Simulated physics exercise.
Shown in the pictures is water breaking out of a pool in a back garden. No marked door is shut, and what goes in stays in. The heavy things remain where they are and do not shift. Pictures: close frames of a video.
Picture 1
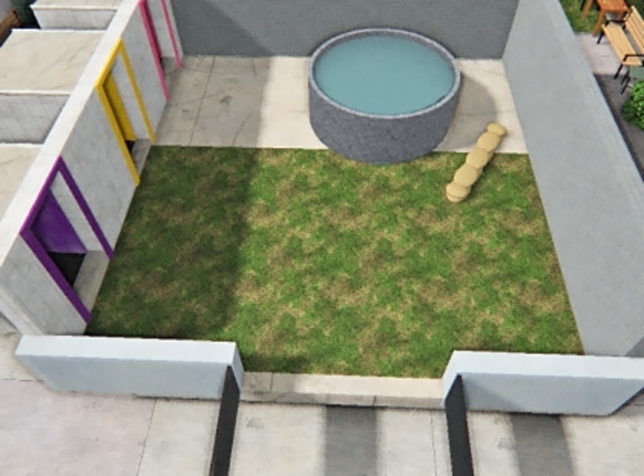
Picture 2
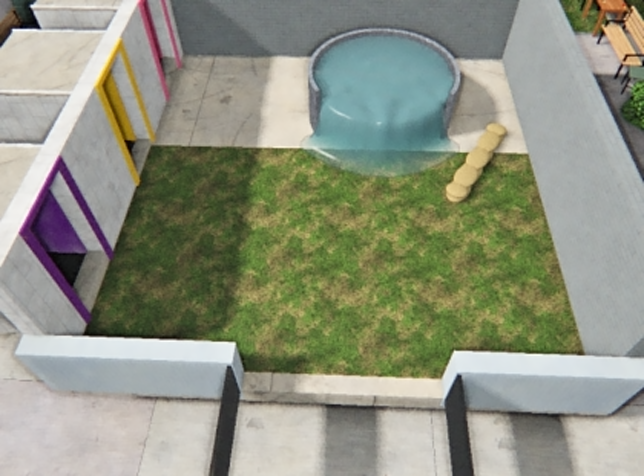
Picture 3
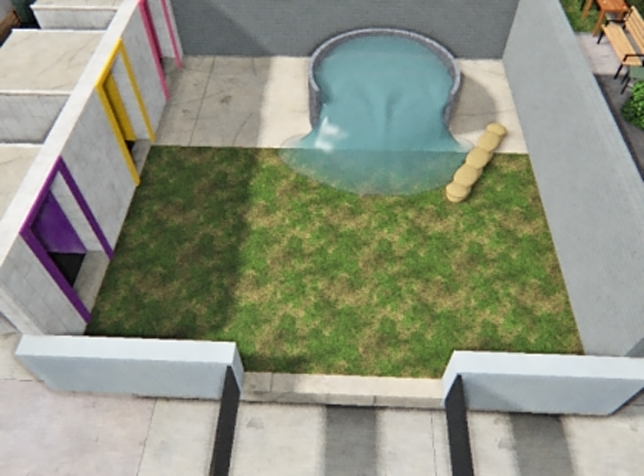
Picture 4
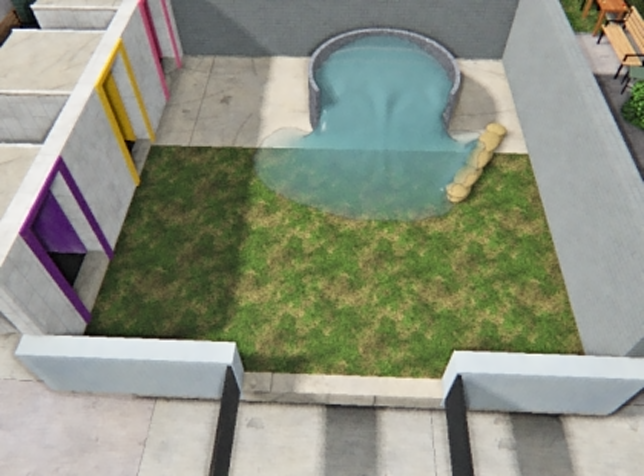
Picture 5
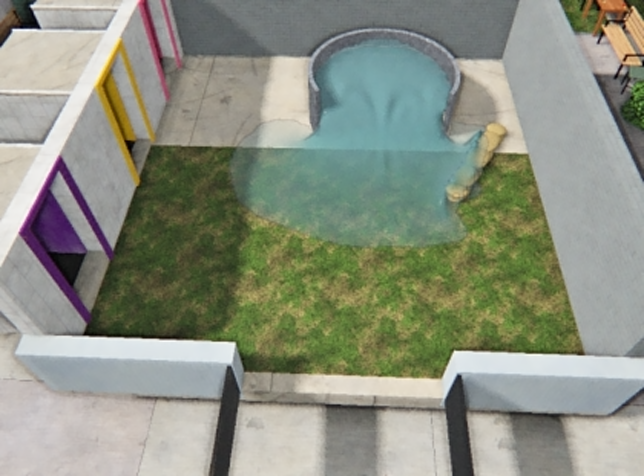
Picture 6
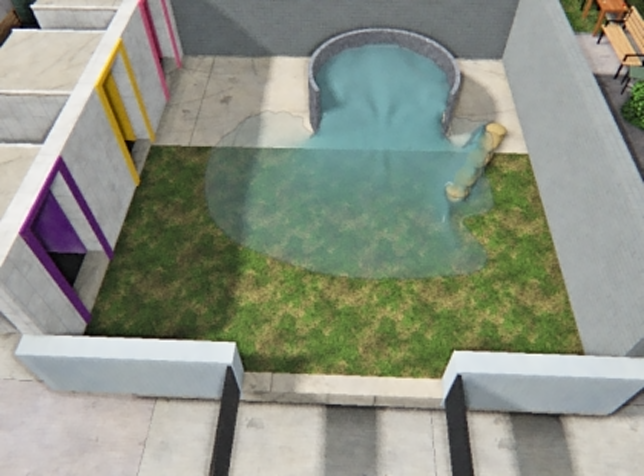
Water burst out through the front of a round stone pool in a walled yard, then spread in a widening sheet across the grass, flowing around a short row of tan, rounded blocks on the right.
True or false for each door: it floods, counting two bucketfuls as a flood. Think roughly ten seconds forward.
Pink door - false; purple door - false; yellow door - false.
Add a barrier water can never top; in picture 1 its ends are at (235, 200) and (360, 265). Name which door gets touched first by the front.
The yellow-painted one comes first.
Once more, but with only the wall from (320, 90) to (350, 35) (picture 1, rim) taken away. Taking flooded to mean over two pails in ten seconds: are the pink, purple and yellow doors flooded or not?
One by one: Pink door ends up above; purple door ends up below; yellow door ends up above.
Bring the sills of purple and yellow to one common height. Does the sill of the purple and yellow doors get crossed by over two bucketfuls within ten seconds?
Purple door: Over the mark; yellow door: Under the mark.
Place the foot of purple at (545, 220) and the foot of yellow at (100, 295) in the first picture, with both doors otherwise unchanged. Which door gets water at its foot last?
The one to pick is the pink one.
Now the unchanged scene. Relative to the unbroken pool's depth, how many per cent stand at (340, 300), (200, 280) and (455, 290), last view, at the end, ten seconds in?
Readings in order: Around 8, 10 and 6 %.
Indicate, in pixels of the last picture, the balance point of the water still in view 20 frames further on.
The water centres close to (350, 229).
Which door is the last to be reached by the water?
The pink-painted one.
A moment on, water covers 60 % of the floor; the pink door not reached, the purple door not reached, the yellow door not reached.
Next, water covers 75 % of the floor; the pink door not reached, the purple door not reached, the yellow door wet at the sill, nothing in.
Then, water covers 80 % of the floor; the pink door not reached, the purple door wet at the sill, nothing in, the yellow door wet at the sill, nothing in.
Later, water covers 85 % of the floor; the pink door wet at the sill, nothing in, the purple door wet at the sill, nothing in, the yellow door wet at the sill, nothing in.
In the end, water covers 95 % of the floor; the pink door wet at the sill, nothing in, the purple door wet at the sill, nothing in, the yellow door wet at the sill, nothing in.
